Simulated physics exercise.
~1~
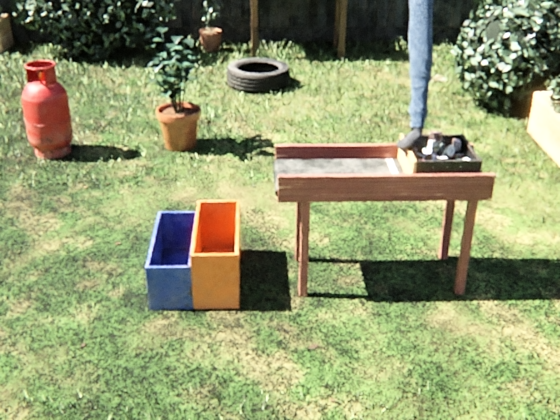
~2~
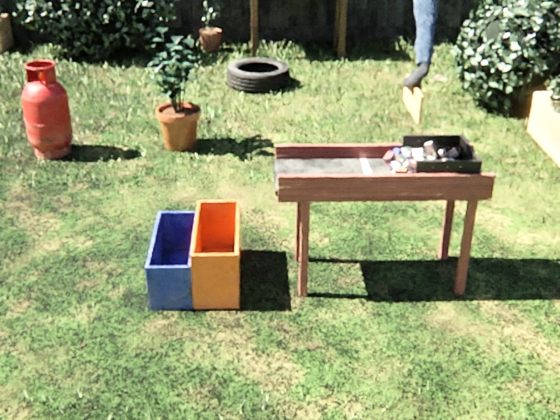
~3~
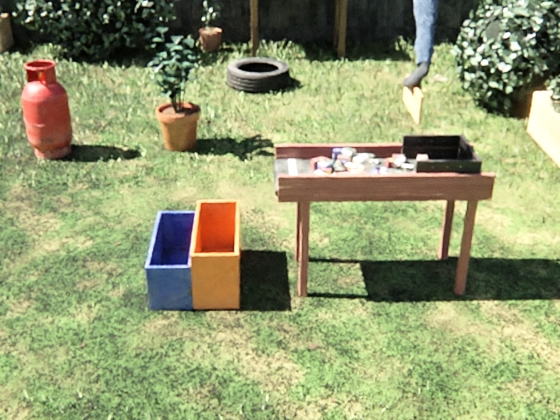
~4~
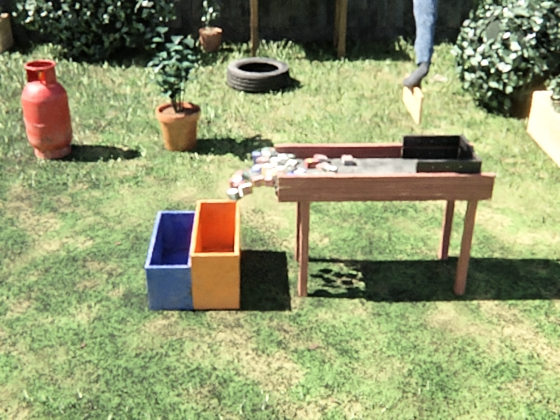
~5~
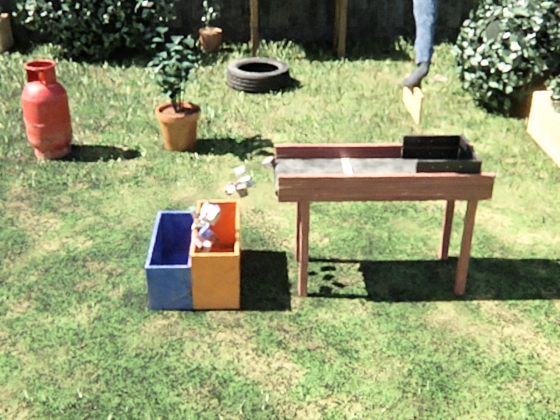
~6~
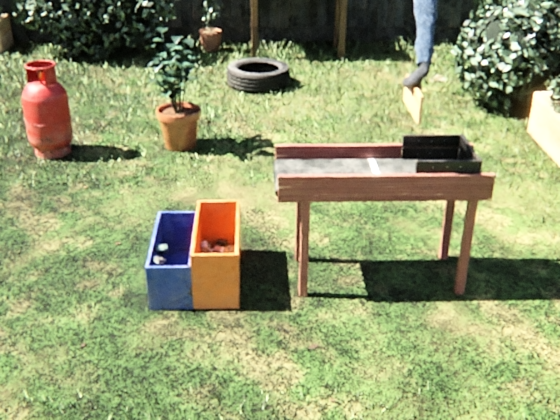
On a lawn, small cartons ride a belt left and drop mostly into an orange box.
